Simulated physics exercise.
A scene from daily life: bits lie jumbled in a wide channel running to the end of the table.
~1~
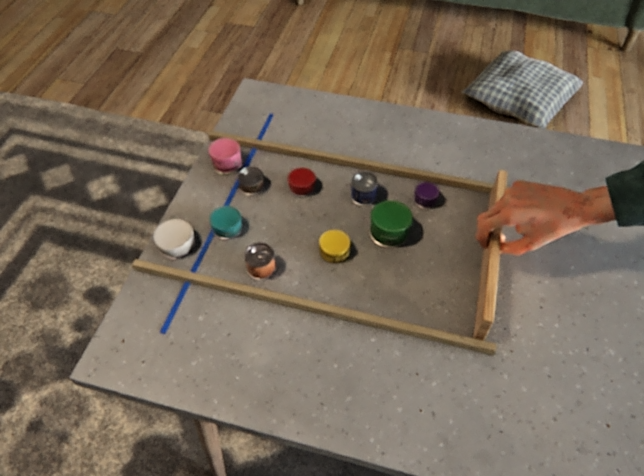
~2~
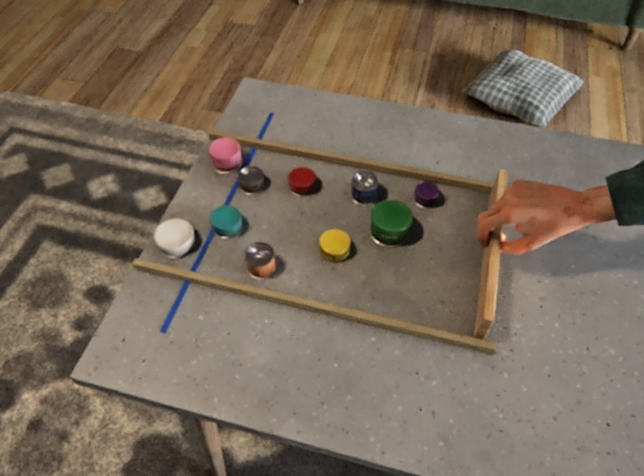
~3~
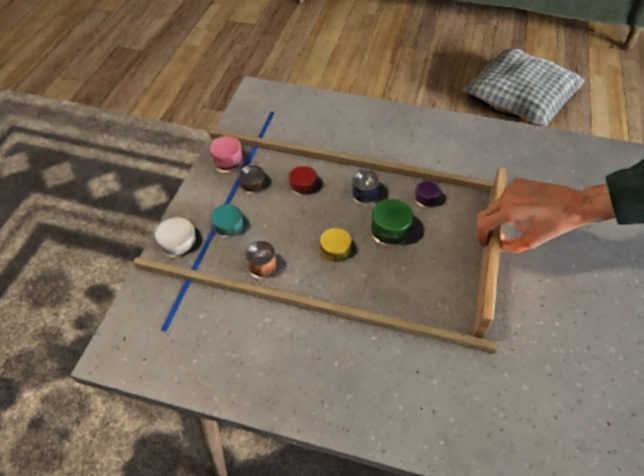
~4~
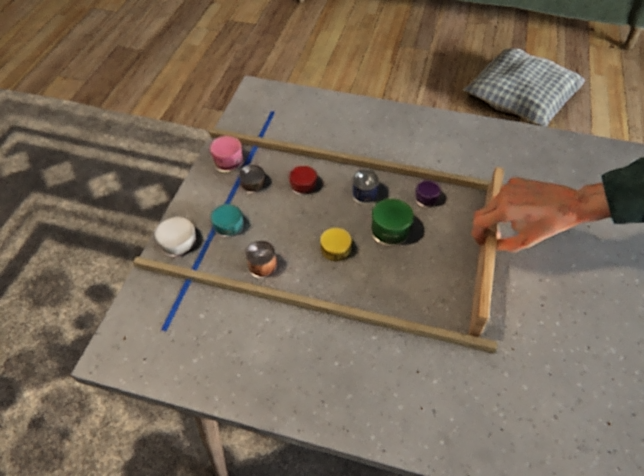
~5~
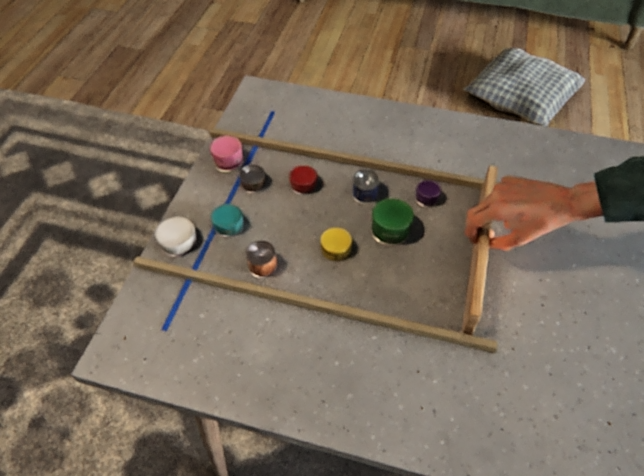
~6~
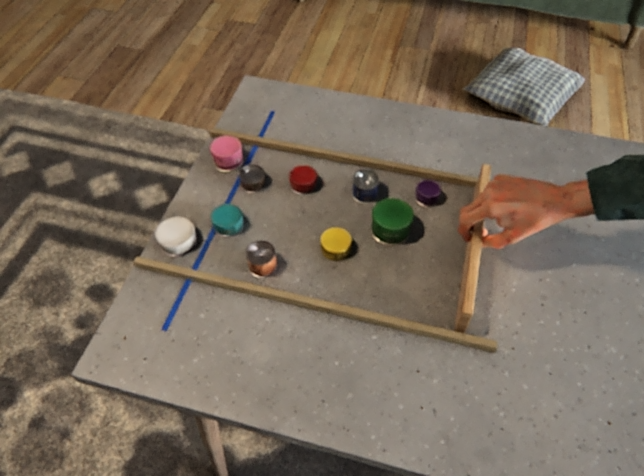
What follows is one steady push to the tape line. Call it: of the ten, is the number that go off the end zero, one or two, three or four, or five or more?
One or two go off.
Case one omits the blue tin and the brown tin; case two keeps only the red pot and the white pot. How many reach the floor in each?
First 0, then 0.
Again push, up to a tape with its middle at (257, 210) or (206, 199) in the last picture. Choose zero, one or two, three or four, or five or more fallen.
In turn: No fall at all, then more than four.
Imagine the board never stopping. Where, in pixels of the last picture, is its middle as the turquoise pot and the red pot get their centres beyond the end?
With the turquoise pot it sits around (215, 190), with the red pot around (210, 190).
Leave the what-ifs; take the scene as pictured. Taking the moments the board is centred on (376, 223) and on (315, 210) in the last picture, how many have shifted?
Respectively 3 and 5.
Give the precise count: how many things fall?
Exactly 1.
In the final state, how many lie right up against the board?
It's 5 of them.
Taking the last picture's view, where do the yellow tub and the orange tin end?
The yellow tub comes to rest at (204, 215), and the orange tin comes to rest at (188, 243).
Soon after, none off yet; white pot at rest near (176, 237); pink tin at rest near (227, 154); turquoise pot at rest near (228, 220).
Then, none off yet; white pot at rest near (176, 237); pink tin at rest near (225, 154); turquoise pot moved a little near (216, 218).
By the end, the number that fall off is one or two; fallen, pink tin.
